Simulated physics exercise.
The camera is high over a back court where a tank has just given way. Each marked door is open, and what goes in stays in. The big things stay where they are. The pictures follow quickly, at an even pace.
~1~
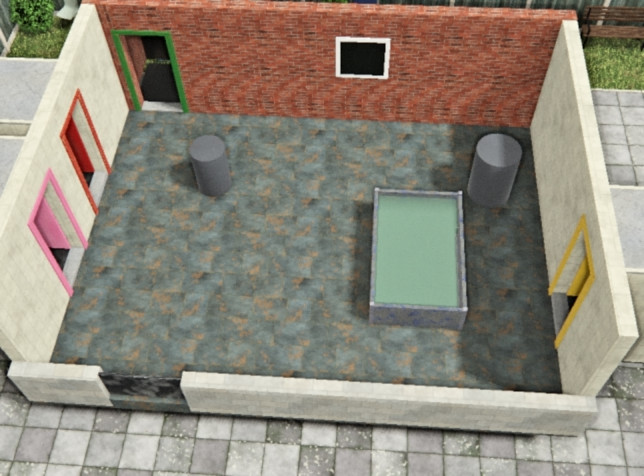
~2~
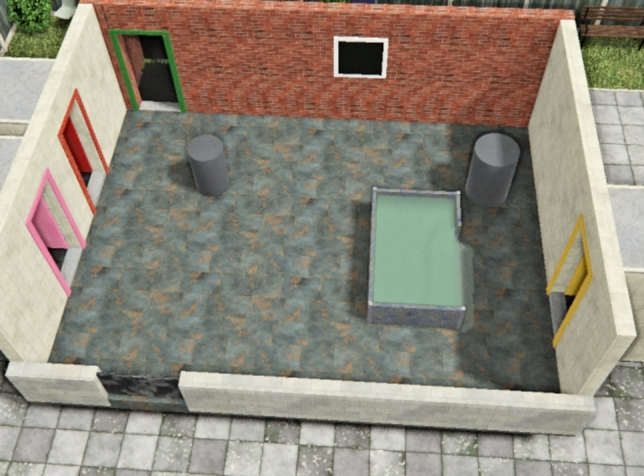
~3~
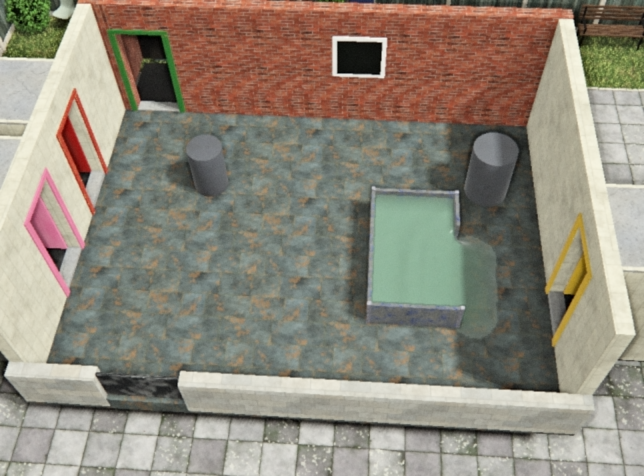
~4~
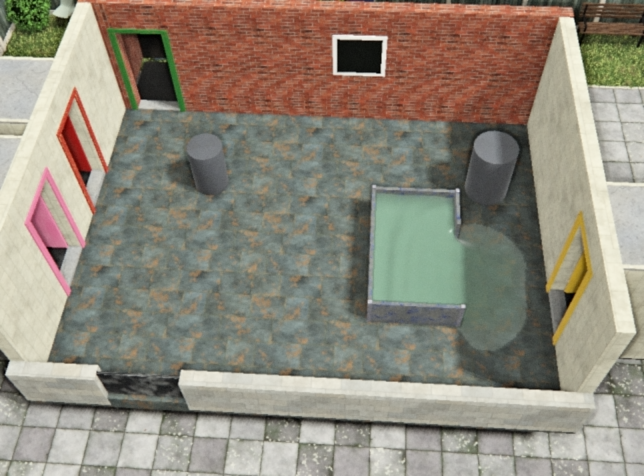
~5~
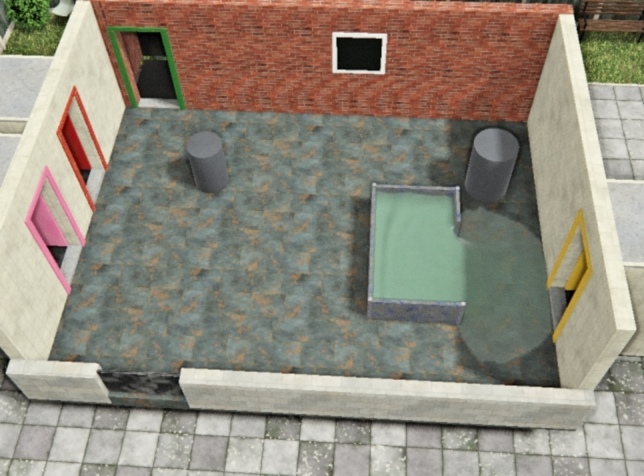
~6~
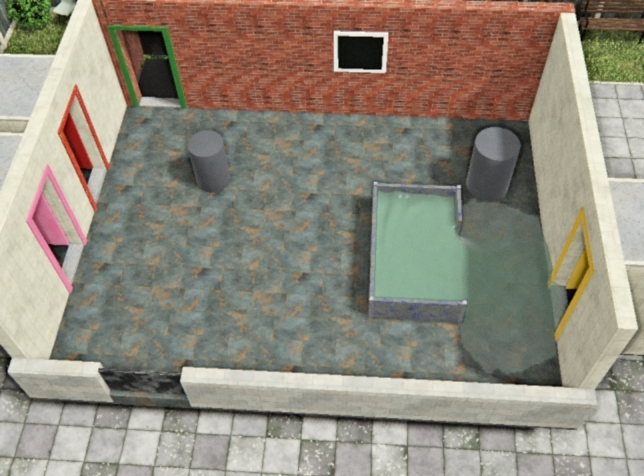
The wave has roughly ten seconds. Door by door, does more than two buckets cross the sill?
The green door holds within the limit; the red door holds within the limit; the yellow door floods; the pink door holds within the limit.
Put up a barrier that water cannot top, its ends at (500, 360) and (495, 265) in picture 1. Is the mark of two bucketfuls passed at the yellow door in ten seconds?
Then: Yellow holds.
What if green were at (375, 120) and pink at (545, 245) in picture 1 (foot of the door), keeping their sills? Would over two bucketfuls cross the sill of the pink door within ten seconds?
My reading: The pink one takes more.
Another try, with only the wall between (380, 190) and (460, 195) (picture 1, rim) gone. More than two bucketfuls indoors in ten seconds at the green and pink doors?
In short: The green door takes more; the pink door holds.
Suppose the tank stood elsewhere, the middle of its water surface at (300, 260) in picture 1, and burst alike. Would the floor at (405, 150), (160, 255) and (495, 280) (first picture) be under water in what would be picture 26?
One after the other: Free of water, not flooded, covered.
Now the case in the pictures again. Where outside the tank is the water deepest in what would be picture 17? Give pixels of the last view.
Roughly at (558, 407).
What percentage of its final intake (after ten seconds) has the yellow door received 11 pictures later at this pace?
I make it 65 per cent.
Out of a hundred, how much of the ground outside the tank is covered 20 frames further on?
Close to 30 %.
A moment on, water covers 10 % of the floor; the green door not reached, the red door not reached, the yellow door over two buckets in, the pink door not reached.
Next, water covers 15 % of the floor; the green door not reached, the red door not reached, the yellow door far over two buckets in, the pink door not reached.
Then, water covers 30 % of the floor; the green door not reached, the red door not reached, the yellow door far over two buckets in, the pink door not reached.
Later, water covers 60 % of the floor; the green door not reached, the red door not reached, the yellow door far over two buckets in, the pink door not reached.
In the end, water covers 90 % of the floor; the green door wet at the sill, nothing in, the red door wet at the sill, nothing in, the yellow door far over two buckets in, the pink door wet at the sill, nothing in.
